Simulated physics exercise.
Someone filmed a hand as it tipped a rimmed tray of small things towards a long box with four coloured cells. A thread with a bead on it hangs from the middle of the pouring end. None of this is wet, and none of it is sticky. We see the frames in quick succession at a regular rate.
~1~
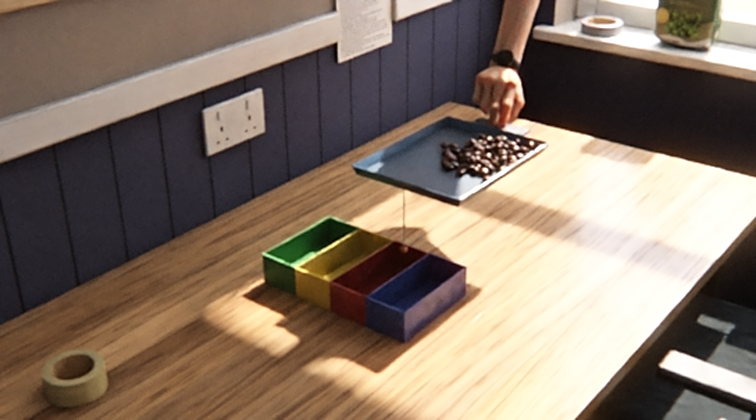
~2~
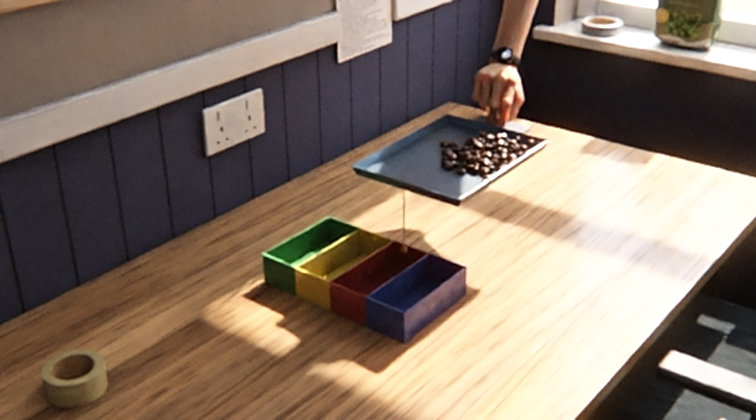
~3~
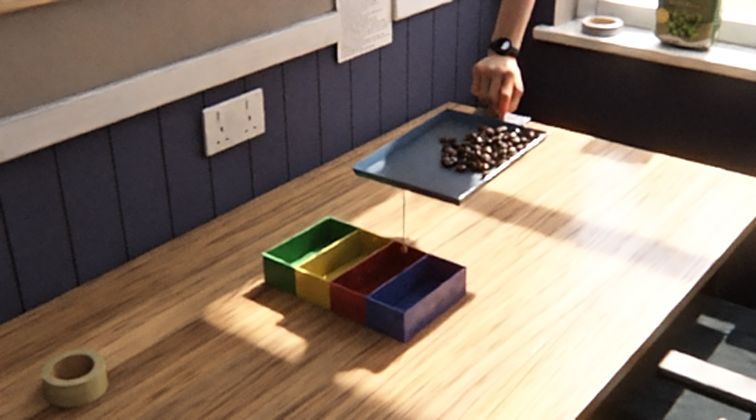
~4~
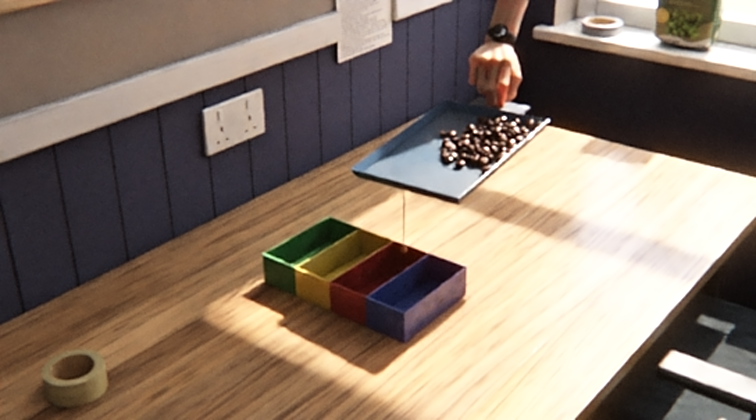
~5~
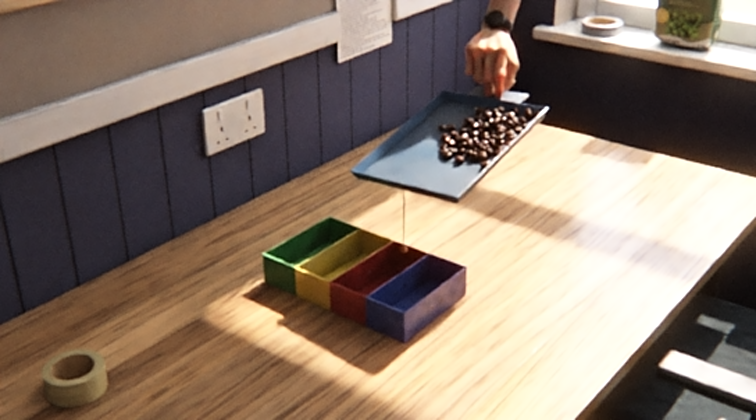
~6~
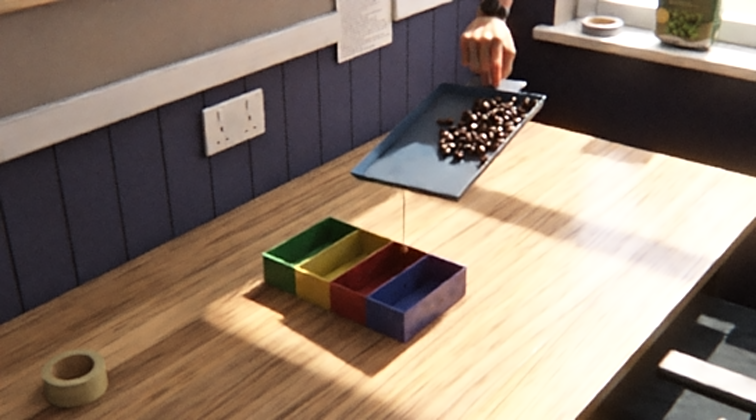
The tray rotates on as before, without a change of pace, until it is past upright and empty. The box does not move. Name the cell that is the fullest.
Yellow.
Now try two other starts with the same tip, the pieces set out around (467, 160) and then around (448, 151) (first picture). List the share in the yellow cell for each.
It's 50 percent the first time and 70 percent the second.
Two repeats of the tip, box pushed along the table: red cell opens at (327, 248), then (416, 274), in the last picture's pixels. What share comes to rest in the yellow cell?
0, then 30 %.
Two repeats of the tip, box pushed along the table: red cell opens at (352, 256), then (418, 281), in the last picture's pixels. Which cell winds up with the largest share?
In the first try it is the red cell, in the second it is green.
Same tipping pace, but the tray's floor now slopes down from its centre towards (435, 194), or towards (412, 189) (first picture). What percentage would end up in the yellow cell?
In turn 0 and 10 in a hundred.
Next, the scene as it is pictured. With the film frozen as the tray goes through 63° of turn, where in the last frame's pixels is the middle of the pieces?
The load is centred around (379, 185).
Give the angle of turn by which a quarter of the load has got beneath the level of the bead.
Around 70°, give or take.
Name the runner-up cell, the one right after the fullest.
That's that red cell.
Just after the last frame, tray tipped steeply; the larger part on the tray; just a few in the red cell; just a few in the yellow cell; roughly a quarter falling or outside the box.
A moment on, tray tipped past a quarter turn; just a few on the tray; roughly half in the yellow cell; roughly a quarter in the red cell; about a tenth in the blue cell; about a tenth in the green cell; about a tenth falling or outside the box.
Further on, tray tipped past a quarter turn; roughly half in the yellow cell; roughly a quarter in the red cell; about a tenth in the blue cell; about a tenth in the green cell; about a tenth falling or outside the box.
When it is over, tray tipped past a quarter turn; roughly half in the yellow cell; roughly a quarter in the red cell; about a tenth in the blue cell; about a tenth in the green cell; about a tenth outside the box.
